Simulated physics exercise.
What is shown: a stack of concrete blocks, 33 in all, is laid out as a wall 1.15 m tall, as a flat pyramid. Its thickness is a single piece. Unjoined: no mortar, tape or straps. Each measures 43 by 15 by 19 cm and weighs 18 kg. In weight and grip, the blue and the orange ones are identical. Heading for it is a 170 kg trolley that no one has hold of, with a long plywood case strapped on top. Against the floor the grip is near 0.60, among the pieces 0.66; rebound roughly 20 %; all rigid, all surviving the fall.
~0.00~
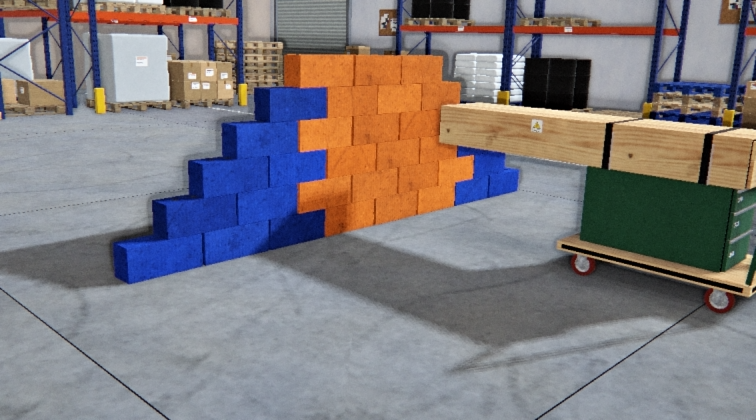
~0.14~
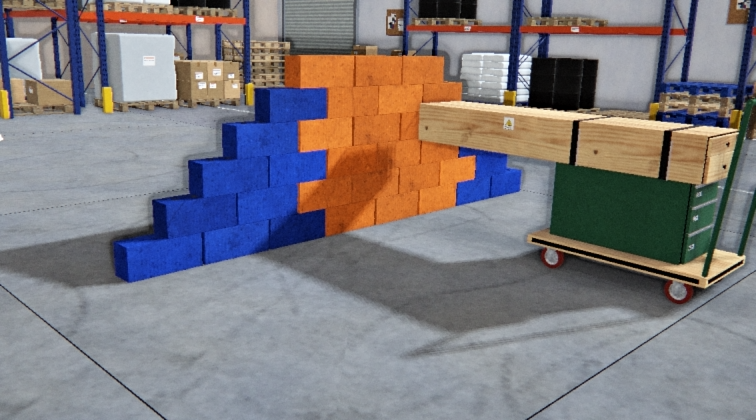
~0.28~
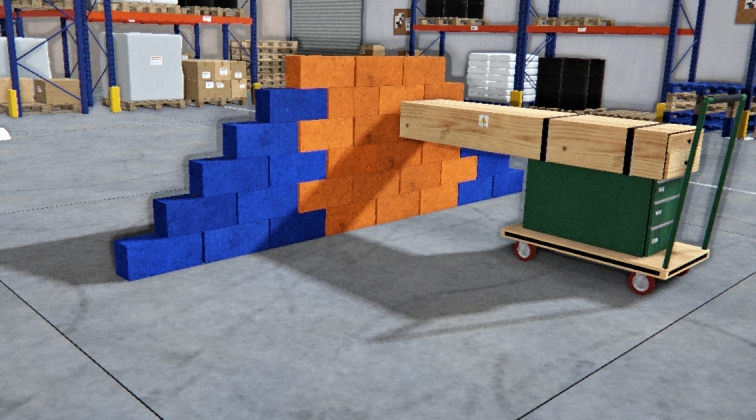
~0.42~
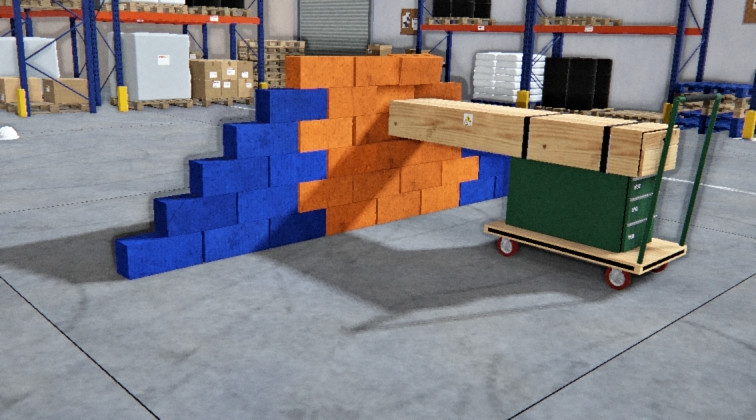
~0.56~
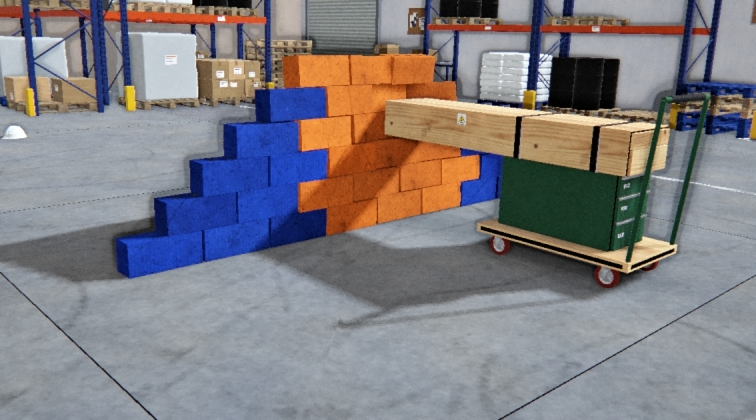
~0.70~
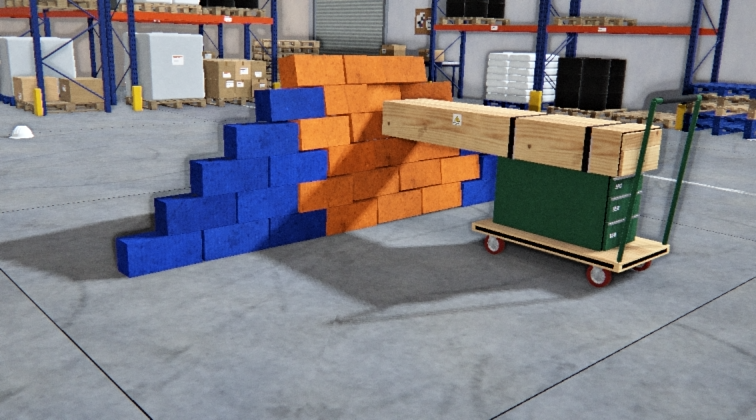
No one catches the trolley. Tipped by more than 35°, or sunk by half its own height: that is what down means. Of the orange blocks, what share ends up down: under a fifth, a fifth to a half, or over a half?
Over a half.
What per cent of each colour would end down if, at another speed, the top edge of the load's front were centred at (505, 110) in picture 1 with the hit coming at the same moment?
You'd end up with blue at 0 per cent down and orange at 40 per cent.
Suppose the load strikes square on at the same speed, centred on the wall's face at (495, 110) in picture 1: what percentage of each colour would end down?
Then blue ends 0 per cent down and orange 0 per cent.
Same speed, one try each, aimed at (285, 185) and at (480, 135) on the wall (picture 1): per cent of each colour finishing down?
For blue it's 0 then 10 per cent, for orange 0 then 20 per cent.
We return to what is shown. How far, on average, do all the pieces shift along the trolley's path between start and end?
Averaged out, it's some 20 centimetres.
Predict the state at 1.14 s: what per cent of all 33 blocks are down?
30 %.
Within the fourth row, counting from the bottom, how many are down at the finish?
Down at the end: 3.
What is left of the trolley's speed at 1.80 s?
Something like 0.2 m/s, I'd say.
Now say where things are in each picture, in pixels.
In the first frame (pixels give the middle of a visible side; the camera moves round a little), load (448, 118) 40 cm short of the wall; top orange block (379, 71); top blue block (300, 105); none has stirred.
The second frame shows load (426, 115) 22 cm short of the wall; top orange block (380, 71).
The third frame shows load (407, 113) 41 mm short of the wall; top orange block (380, 72).
The fourth frame shows load (395, 112) 8 cm into the wall's line; top orange block (378, 71) 29 mm from its place; steepest lean 8°, the block at (422, 71); movement in 6 of them.
The fifth frame shows load (391, 111) 13 cm into the wall's line; top orange block (372, 70) 6° from how it stood; top blue block (299, 104) 4° from how it stood; movement in 20 of them.
The sixth frame shows load (388, 112) 17 cm into the wall's line; top orange block (366, 69) 12° from how it stood; top blue block (299, 104) 6° from how it stood; steepest lean 15°, the block at (405, 69); movement in 20 of them.
After 0.90 s, load 21 cm past the wall's line, still rolling; none of the 20 orange blocks down (0 of 33 in all colours); top orange block 24° from how it stood; top blue block 7° from how it stood.
After 1.14 s, load 26 cm past the wall's line, still rolling; 10 of the 20 orange blocks down (10 of 33 in all colours); top orange block 55° from how it stood, 18 cm lower; top blue block 3° from how it stood.
After 1.36 s, load 30 cm past the wall's line, still rolling; 11 of the 20 orange blocks down (11 of 33 in all colours); top orange block on its side.
After 1.80 s, load 38 cm past the wall's line, still rolling; 12 of the 20 orange blocks down (13 of 33 in all colours); top orange block on its side.
In the end (3.1 s), load 43 cm past the wall's line, stopped; 12 of the 20 orange blocks down (13 of 33 in all colours); top orange block on its side; top blue block unmoved. That is 60 per cent. From the last view, middles, top orange block near (259, 191), top blue block near (293, 106).
